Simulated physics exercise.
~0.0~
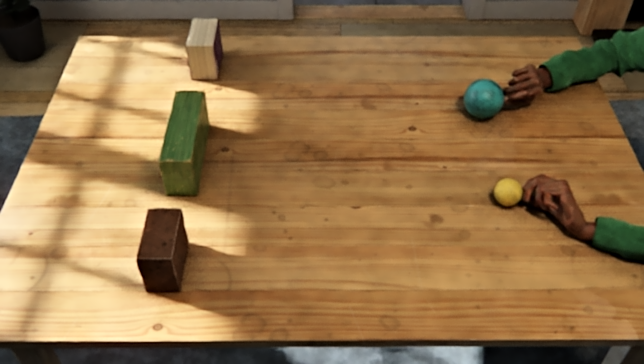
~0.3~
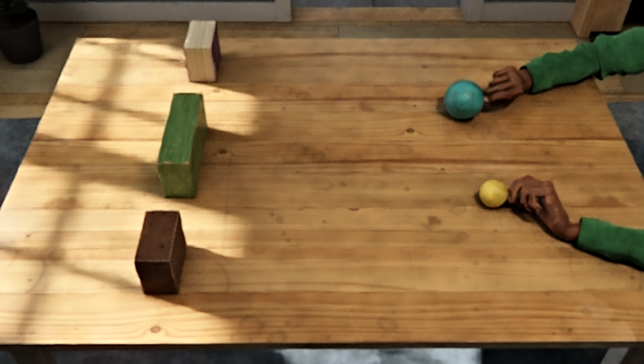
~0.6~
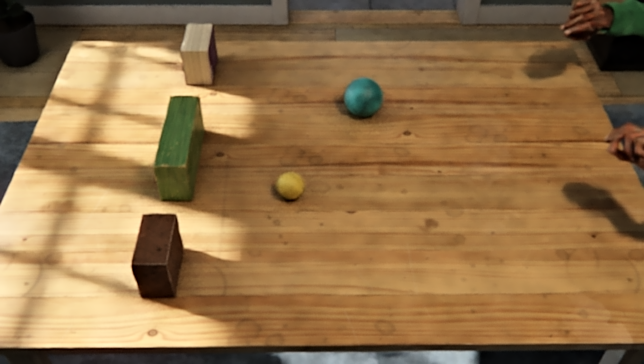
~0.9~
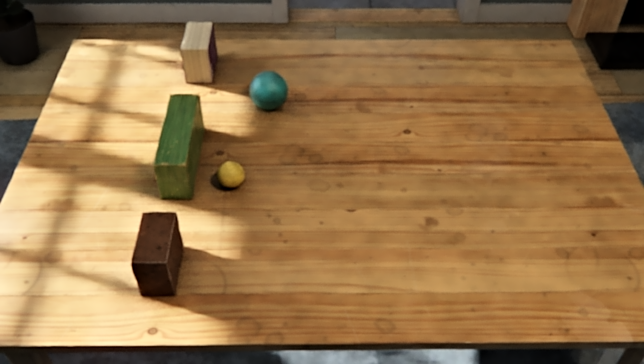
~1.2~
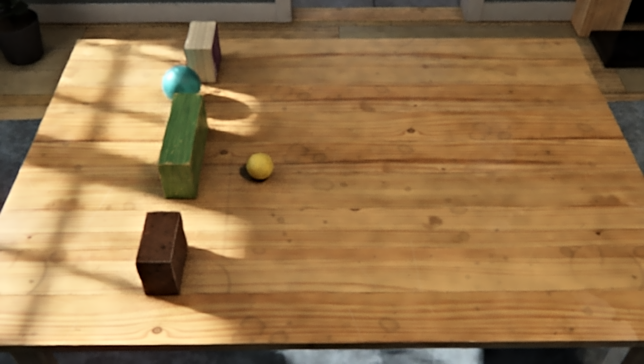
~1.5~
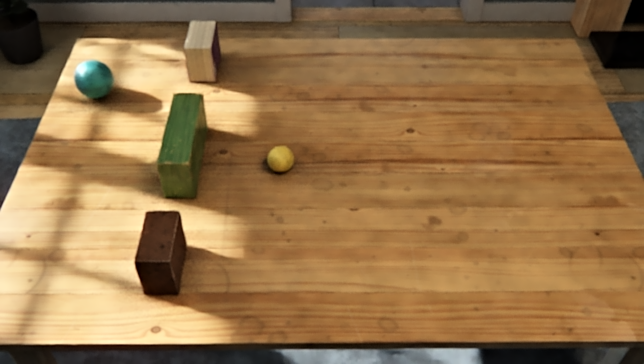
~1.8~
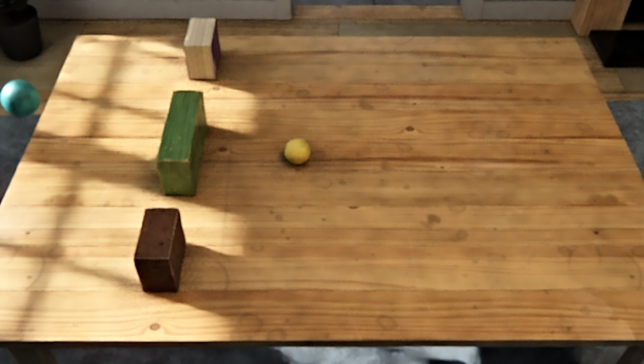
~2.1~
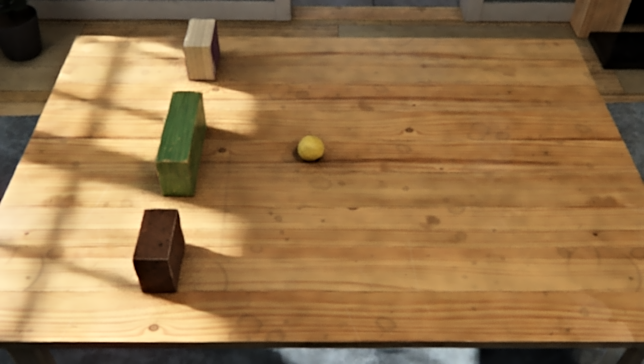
A turquoise ball rolls left between blocks and off the table; a yellow ball bounces back.
